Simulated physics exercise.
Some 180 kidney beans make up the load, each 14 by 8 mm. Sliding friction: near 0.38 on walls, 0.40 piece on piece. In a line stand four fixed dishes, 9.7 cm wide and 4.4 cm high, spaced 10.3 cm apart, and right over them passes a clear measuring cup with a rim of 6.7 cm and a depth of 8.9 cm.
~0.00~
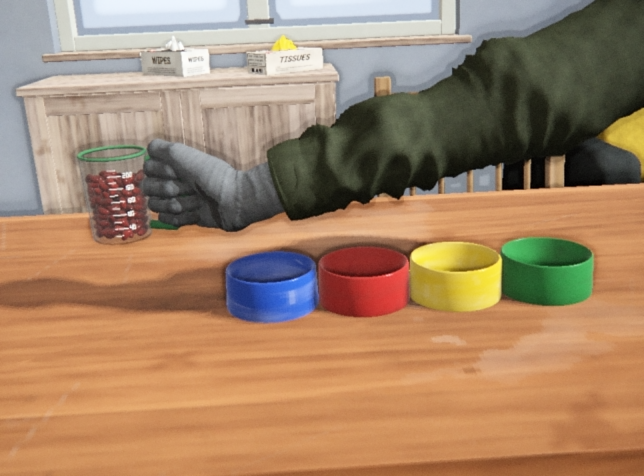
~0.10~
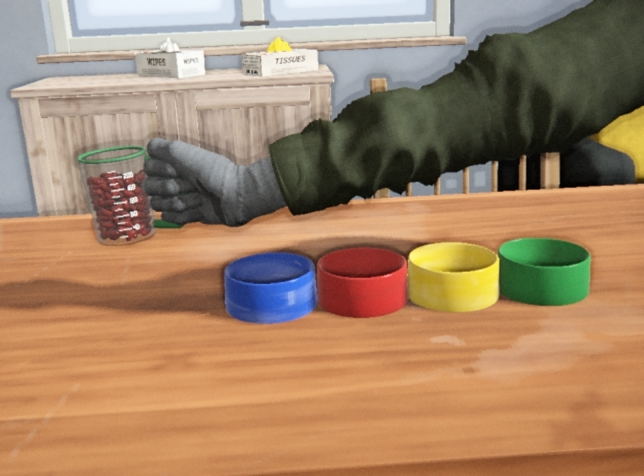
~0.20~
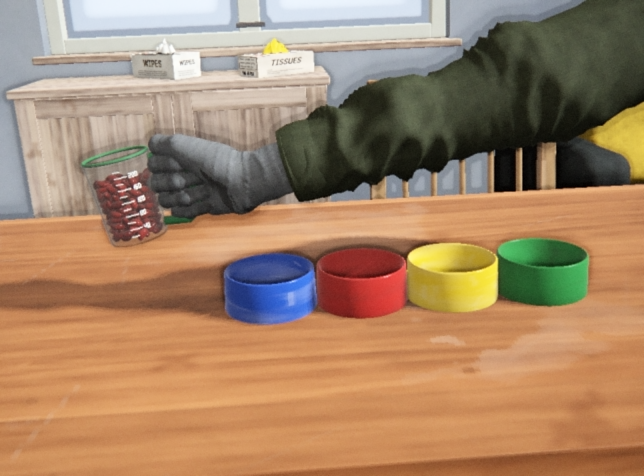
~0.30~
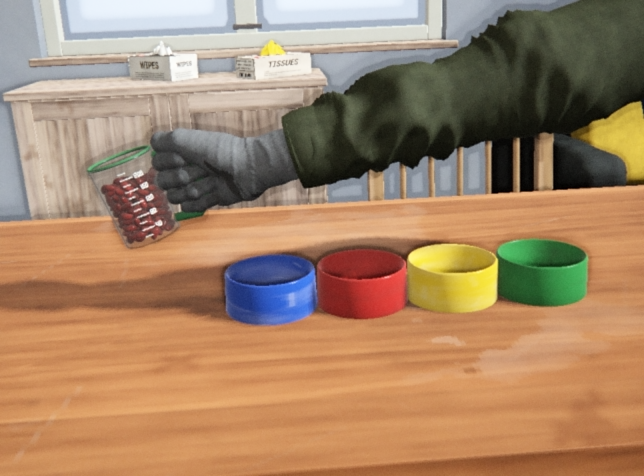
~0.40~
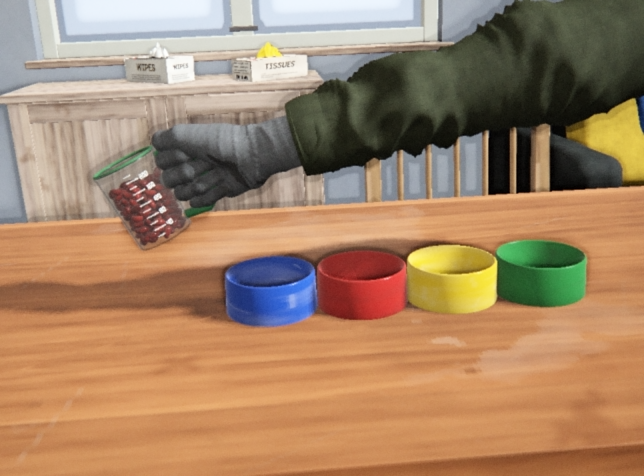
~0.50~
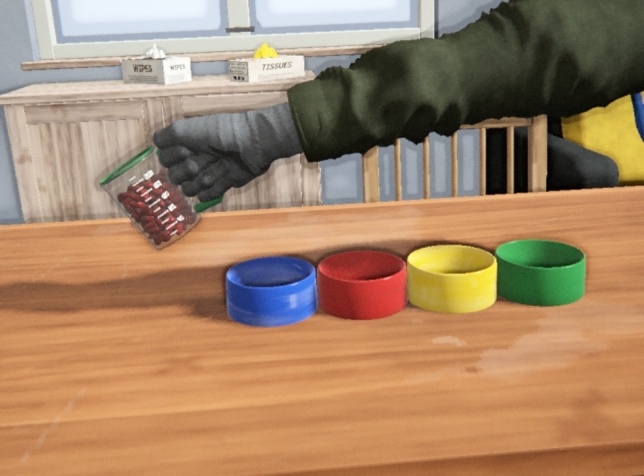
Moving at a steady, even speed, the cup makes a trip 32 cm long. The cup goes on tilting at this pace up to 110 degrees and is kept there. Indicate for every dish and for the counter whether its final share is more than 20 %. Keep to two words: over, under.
Outcome: Red: One in five or fewer. Blue: More than one in five. Green: One in five or fewer. Yellow: One in five or fewer. Counter: More than one in five.
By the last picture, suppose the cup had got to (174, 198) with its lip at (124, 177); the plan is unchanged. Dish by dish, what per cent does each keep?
Red 70; blue 20; green 0; yellow 0.
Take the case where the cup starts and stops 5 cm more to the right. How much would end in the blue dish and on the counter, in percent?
Shares would be blue 100 and counter 0.
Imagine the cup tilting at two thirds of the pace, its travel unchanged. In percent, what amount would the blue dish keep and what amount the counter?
In the blue dish 90; on the counter 0.
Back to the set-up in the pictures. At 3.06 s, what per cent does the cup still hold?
Close to 0 in a hundred.
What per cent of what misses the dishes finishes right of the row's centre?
That works out to close to 0 per cent.
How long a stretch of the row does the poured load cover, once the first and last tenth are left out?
It spans about 14 centimetres along the dishes.
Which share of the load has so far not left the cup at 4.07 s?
0 per cent.
Then, at 2.03 s, tilt 110 degrees; cup holds 20 %, blue 5 %.
After 3.06 s, tilt 110 degrees; cup holds 0 %, blue 30 %.
After 4.07 s, tilt 110 degrees; cup holds 0 %, blue 30 %.
In the end, at 4.4 s, red 0 %, blue 30 %, green 0 %, yellow 0 %, counter 70 %.
